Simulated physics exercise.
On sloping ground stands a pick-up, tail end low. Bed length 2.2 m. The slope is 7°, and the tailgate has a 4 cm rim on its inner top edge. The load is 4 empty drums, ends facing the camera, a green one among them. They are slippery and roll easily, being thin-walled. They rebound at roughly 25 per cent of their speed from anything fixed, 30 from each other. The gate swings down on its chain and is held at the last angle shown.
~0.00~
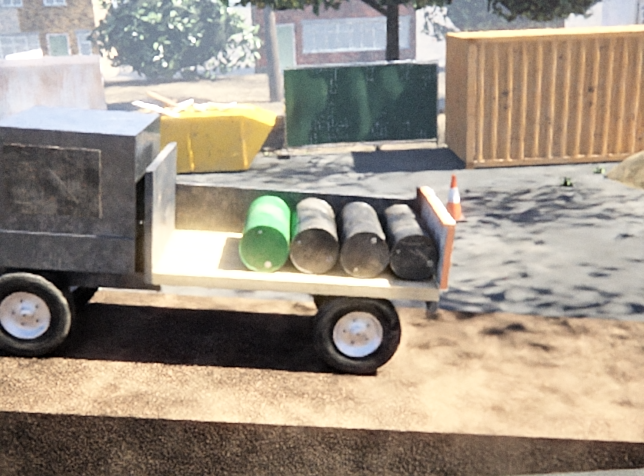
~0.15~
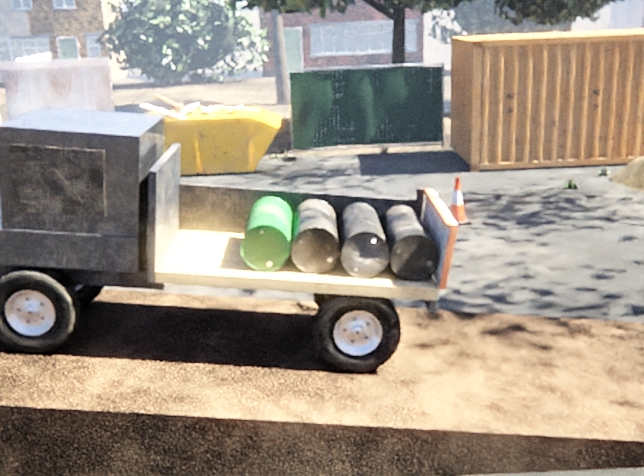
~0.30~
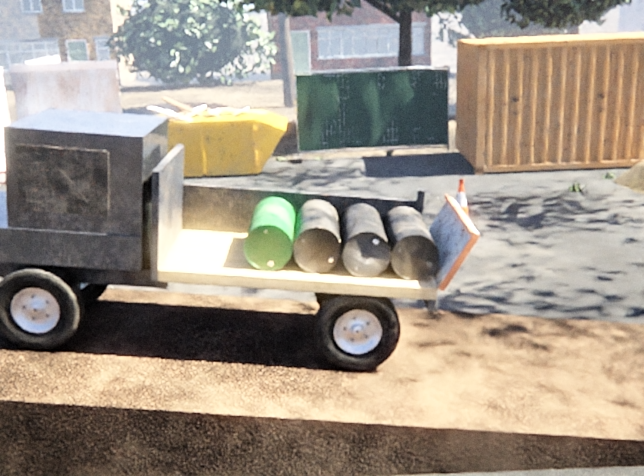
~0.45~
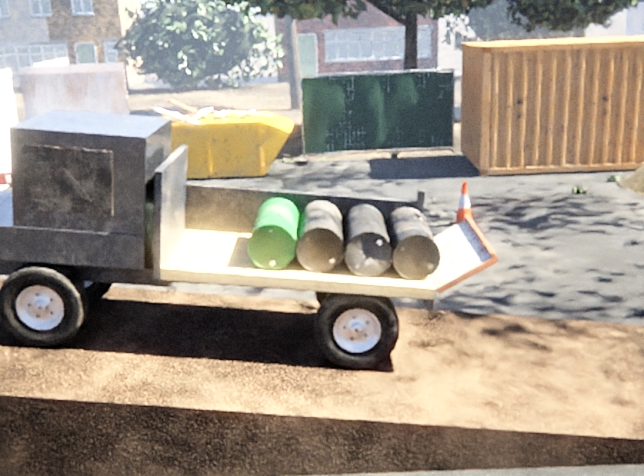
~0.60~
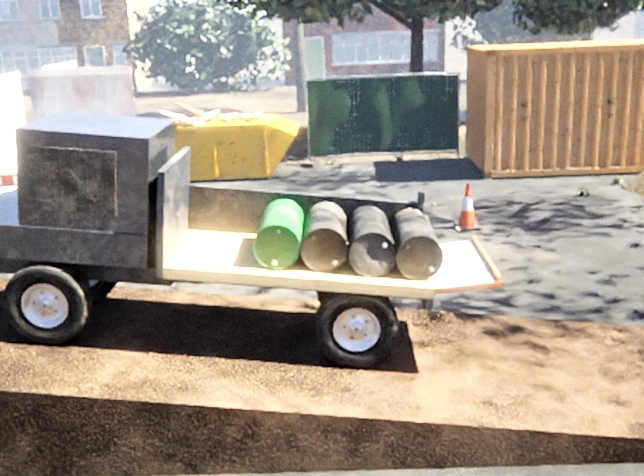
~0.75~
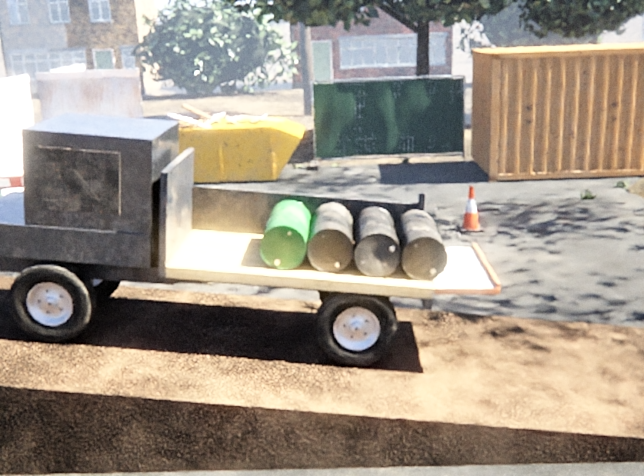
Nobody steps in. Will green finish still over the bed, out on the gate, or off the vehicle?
The green one is left still over the bed.
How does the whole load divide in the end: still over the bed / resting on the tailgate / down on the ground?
1, 2 and 1.
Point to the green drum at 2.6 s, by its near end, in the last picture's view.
At about (377, 255).
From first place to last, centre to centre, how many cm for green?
About: Green 100.
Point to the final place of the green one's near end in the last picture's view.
Around (391, 256).
Then, 2.6 s in, green is on the bed, 50 cm short of the hinge, rolling right; 1 of 4 is out.
In the end (5.0 s), green is on the bed, 35 cm short of the hinge; 1 of 4 is out.
